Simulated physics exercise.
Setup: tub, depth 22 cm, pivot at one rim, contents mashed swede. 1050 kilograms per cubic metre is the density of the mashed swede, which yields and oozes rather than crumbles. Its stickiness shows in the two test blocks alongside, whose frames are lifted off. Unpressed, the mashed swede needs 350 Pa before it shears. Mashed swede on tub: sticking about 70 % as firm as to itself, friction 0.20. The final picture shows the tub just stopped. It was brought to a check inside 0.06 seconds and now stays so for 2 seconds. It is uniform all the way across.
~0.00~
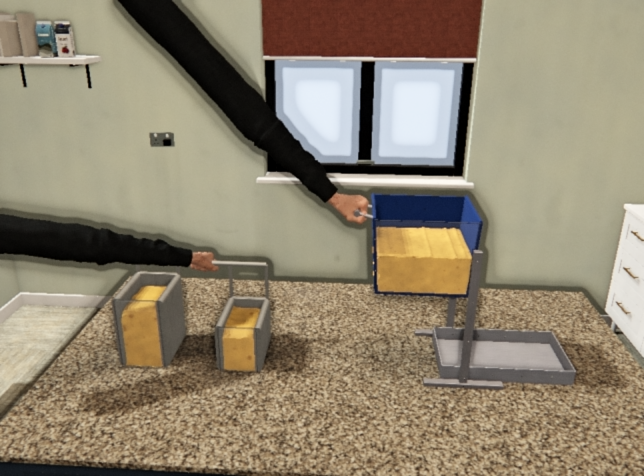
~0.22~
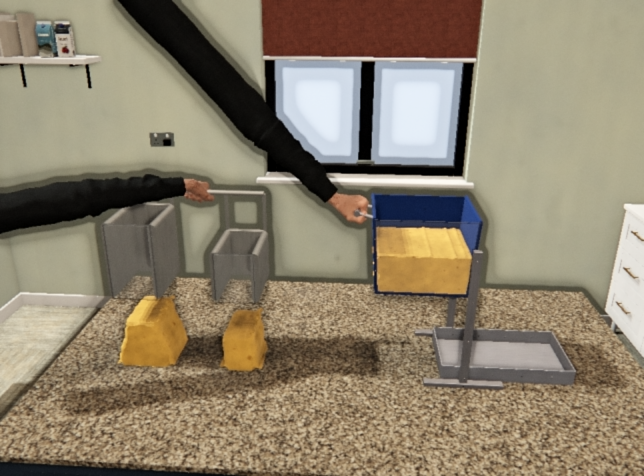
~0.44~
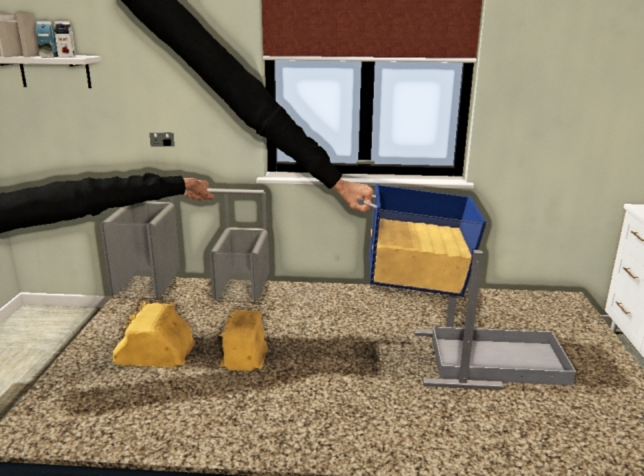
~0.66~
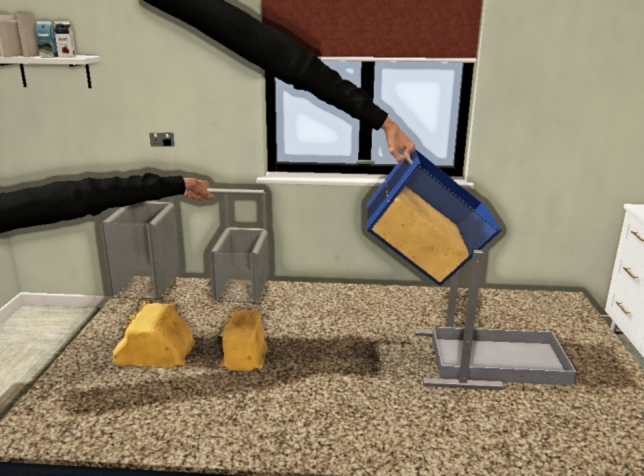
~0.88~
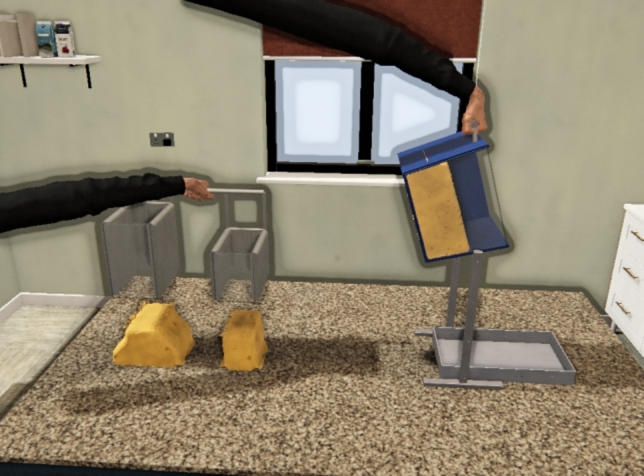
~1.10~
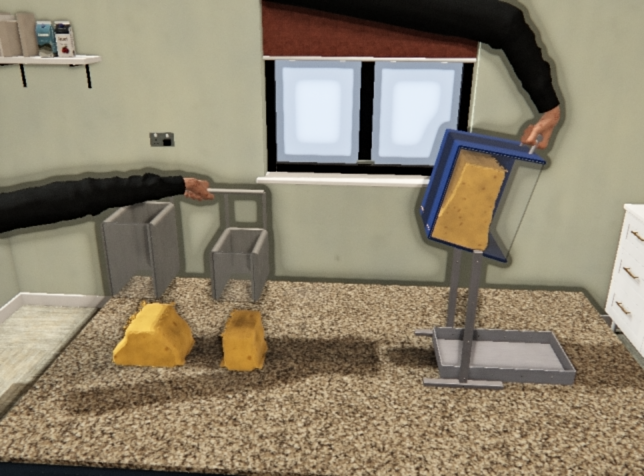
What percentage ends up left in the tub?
About 0 %.
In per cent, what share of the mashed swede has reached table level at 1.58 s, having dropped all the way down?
Near 55 per cent has got down by that time.
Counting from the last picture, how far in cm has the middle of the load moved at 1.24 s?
The change is near 9 cm.
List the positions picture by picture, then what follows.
Handle-side rim at (376, 220), tilt 0 degrees; highest point of the mashed swede at (431, 256); test blocks 20 cm, 13 cm high (left to right), in the first frame.
Handle-side rim at (376, 220), tilt 0 degrees; highest point of the mashed swede at (431, 256); test blocks 16 cm, 12 cm high (left to right), in the second frame.
Handle-side rim at (381, 209), tilt 6 degrees; highest point of the mashed swede at (383, 246); test blocks 14 cm, 12 cm high (left to right), in the third frame.
Handle-side rim at (421, 167), tilt 38 degrees; highest point of the mashed swede at (400, 201); test blocks 14 cm, 12 cm high (left to right), in the fourth frame.
Handle-side rim at (488, 148), tilt 73 degrees; highest point of the mashed swede at (443, 165); test blocks 14 cm, 12 cm high (left to right), in the fifth frame.
Handle-side rim at (544, 165), tilt 103 degrees; highest point of the mashed swede at (471, 164); test blocks 14 cm, 12 cm high (left to right), in the sixth frame.
By 1.24 s, the tub is at 103 degrees and holds 90 %.
By 1.41 s, the tub is at 103 degrees and holds 40 %.
By 1.58 s, the tub is at 103 degrees and holds 26 %.
By 1.75 s, the tub is at 103 degrees and holds 6 %.
By 3.10 s, at the end, the tub is at 103 degrees and holds 0 %.
